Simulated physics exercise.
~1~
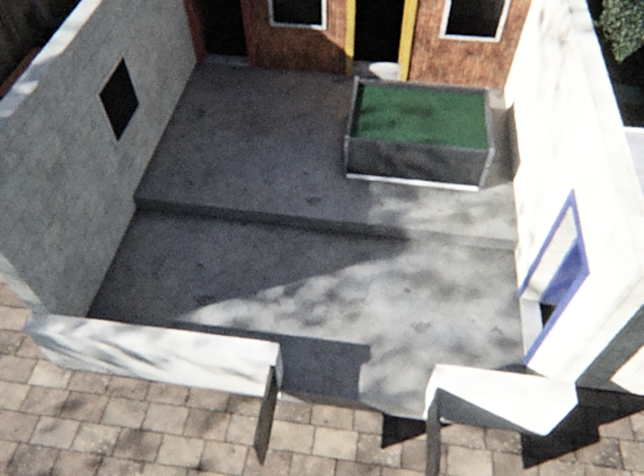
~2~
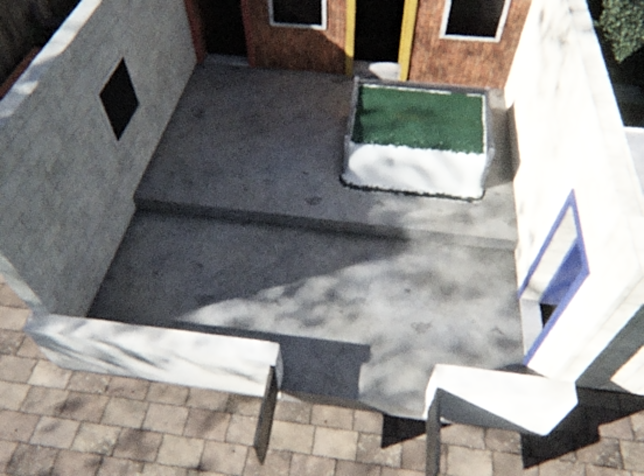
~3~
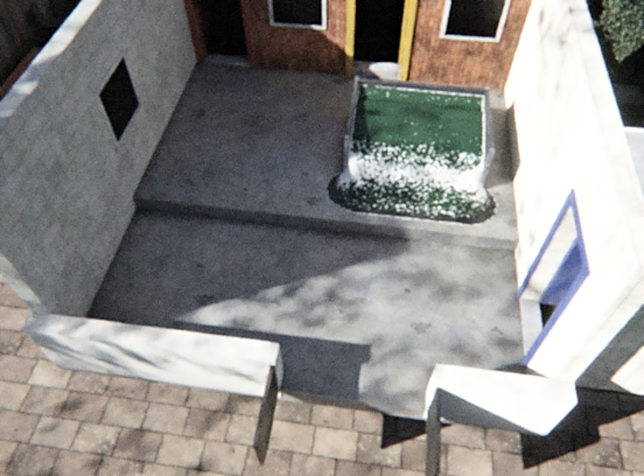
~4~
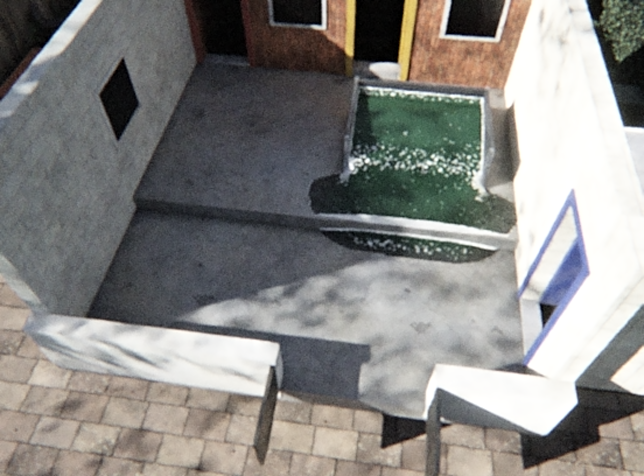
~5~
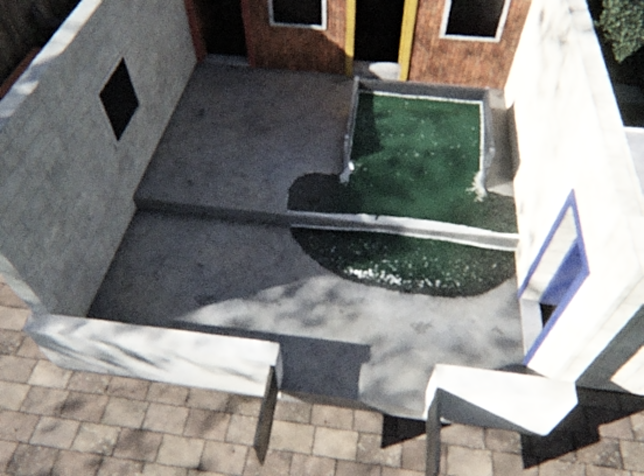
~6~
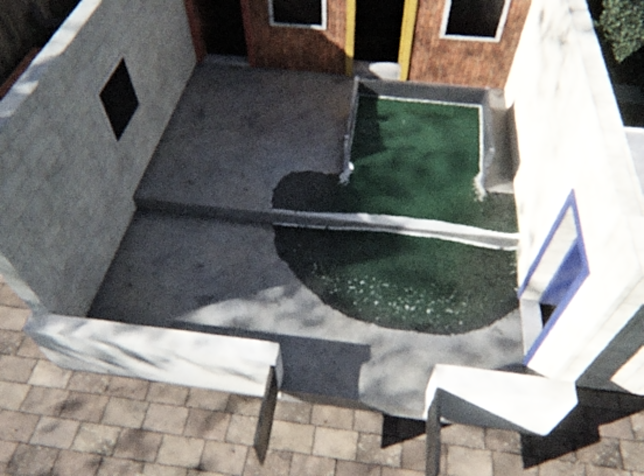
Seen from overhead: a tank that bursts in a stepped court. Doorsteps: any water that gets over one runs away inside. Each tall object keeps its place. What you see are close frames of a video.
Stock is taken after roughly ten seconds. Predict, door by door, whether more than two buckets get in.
The red door does not pass two; the yellow door does not pass two; the blue door passes two.
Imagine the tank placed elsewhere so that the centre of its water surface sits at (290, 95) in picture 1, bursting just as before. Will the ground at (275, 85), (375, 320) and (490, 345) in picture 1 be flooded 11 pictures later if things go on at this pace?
Spared, soaked, soaked.
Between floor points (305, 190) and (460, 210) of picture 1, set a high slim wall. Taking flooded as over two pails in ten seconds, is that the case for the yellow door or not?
As for that door, the yellow one comes in short.
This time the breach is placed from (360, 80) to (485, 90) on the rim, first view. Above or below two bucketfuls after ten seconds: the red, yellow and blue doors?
Then: Red floods; yellow is over; blue lets less in.
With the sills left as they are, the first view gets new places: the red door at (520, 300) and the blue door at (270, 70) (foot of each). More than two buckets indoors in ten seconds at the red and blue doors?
Then: Red door is over, blue door takes less.
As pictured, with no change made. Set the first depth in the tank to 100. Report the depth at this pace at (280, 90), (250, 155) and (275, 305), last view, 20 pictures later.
I'd put them at close to 0 per cent, then 0 per cent, then 2 per cent.
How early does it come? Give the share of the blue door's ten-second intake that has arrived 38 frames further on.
Share at that point: Close to 90 in a hundred.
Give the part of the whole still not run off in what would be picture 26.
My reckoning gives about 62 %.
A moment on, water covers 40 % of the floor; the red door not reached, the yellow door not reached, the blue door wet at the sill, nothing in.
Next, water covers 45 % of the floor; the red door not reached, the yellow door not reached, the blue door under two buckets in.
Then, water covers 45 % of the floor; the red door not reached, the yellow door not reached, the blue door far over two buckets in.
Later, water covers 50 % of the floor; the red door not reached, the yellow door not reached, the blue door far over two buckets in.
In the end, water covers 50 % of the floor; the red door not reached, the yellow door not reached, the blue door far over two buckets in.
